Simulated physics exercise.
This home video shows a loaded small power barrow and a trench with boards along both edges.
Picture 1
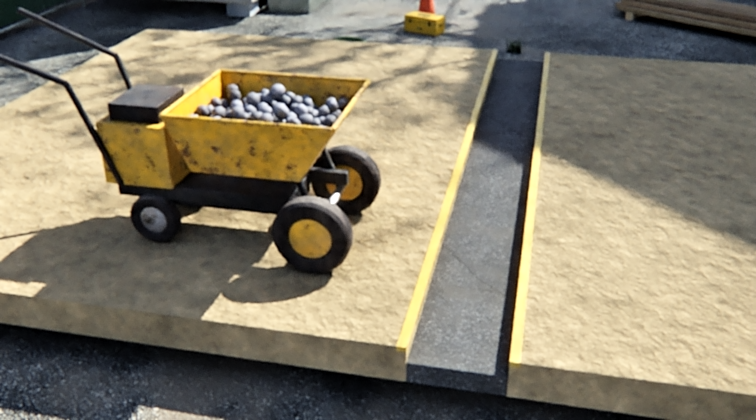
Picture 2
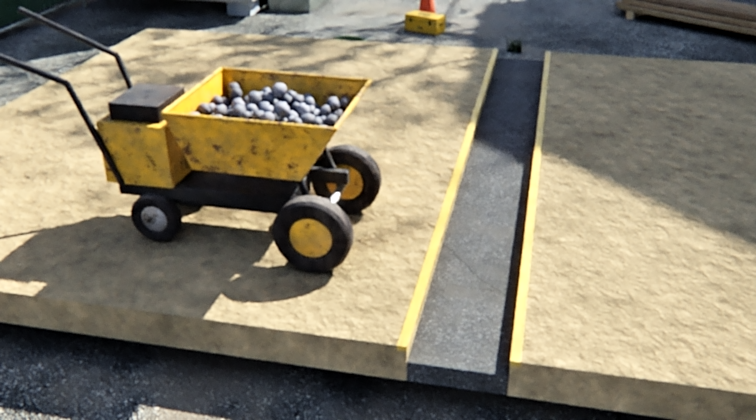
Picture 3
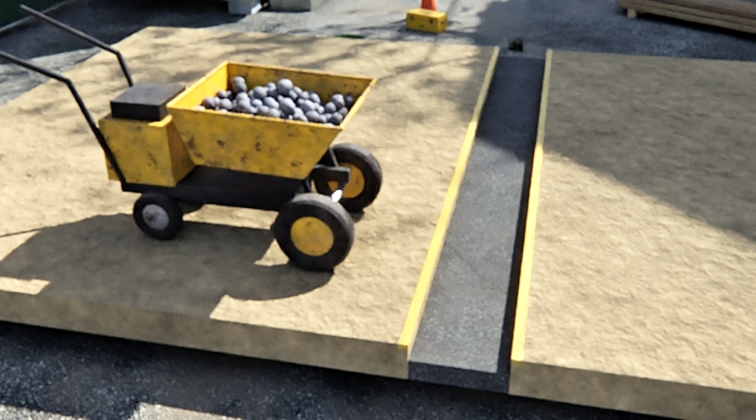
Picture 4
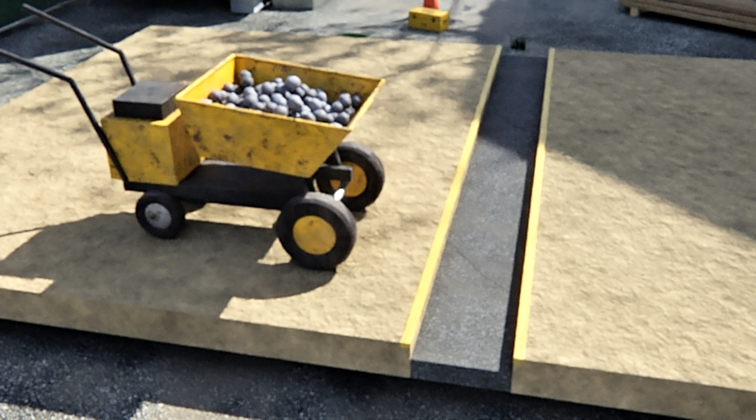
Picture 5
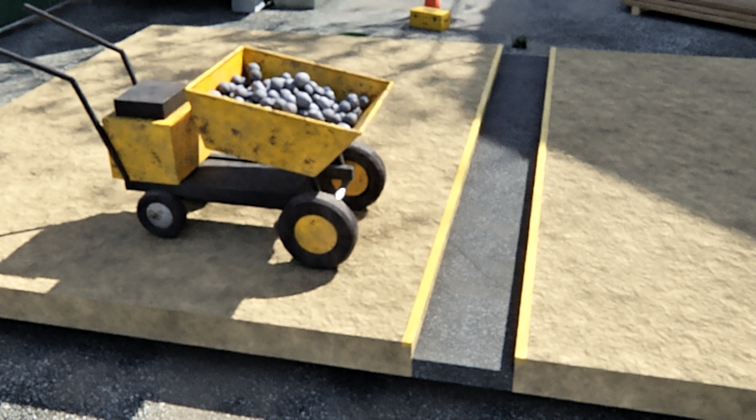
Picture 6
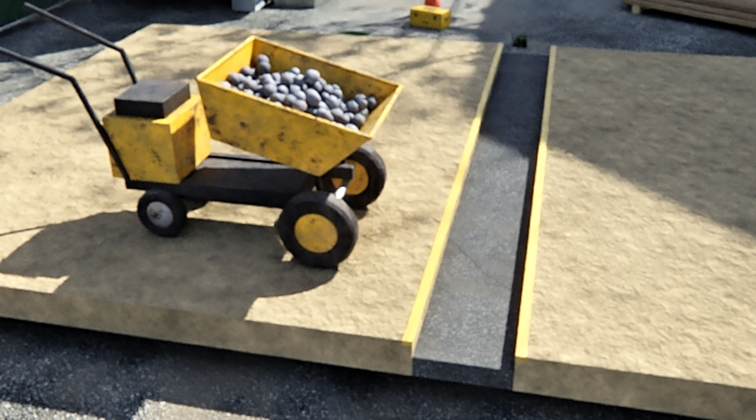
The yellow skip of a small barrow tilts gradually toward the right, carrying round grey cobbles.
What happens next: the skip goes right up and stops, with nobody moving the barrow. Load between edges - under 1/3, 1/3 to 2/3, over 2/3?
Over 2/3.
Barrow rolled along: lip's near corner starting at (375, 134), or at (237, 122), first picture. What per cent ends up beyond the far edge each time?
First try: Some 40 %; second try: 0 %.
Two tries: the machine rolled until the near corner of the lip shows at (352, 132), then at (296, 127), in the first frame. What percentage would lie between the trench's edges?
80 and 70 in a hundred, in that order.
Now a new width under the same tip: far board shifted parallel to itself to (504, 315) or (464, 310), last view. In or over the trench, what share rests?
In order, some 80 and some 40 percent.
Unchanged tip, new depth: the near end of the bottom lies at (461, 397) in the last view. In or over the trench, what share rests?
I'd guess close to 100 percent.
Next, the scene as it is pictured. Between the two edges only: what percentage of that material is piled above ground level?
45 in a hundred.
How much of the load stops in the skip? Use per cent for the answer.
Around 0 %.
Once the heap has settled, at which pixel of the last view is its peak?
Approximate top: (476, 230).
Soon after the last picture, skip tipped steeply; all in the skip.
A little later, skip tipped right over; most in the skip; about a quarter in or heaped over the trench; a stray few falling.
Later still, skip tipped right over; a small part in the skip; most in or heaped over the trench; a stray few beyond it.
At rest, skip tipped right over; a stray few in the skip; a stray few short of the trench; nearly all in or heaped over the trench; a small part beyond it.
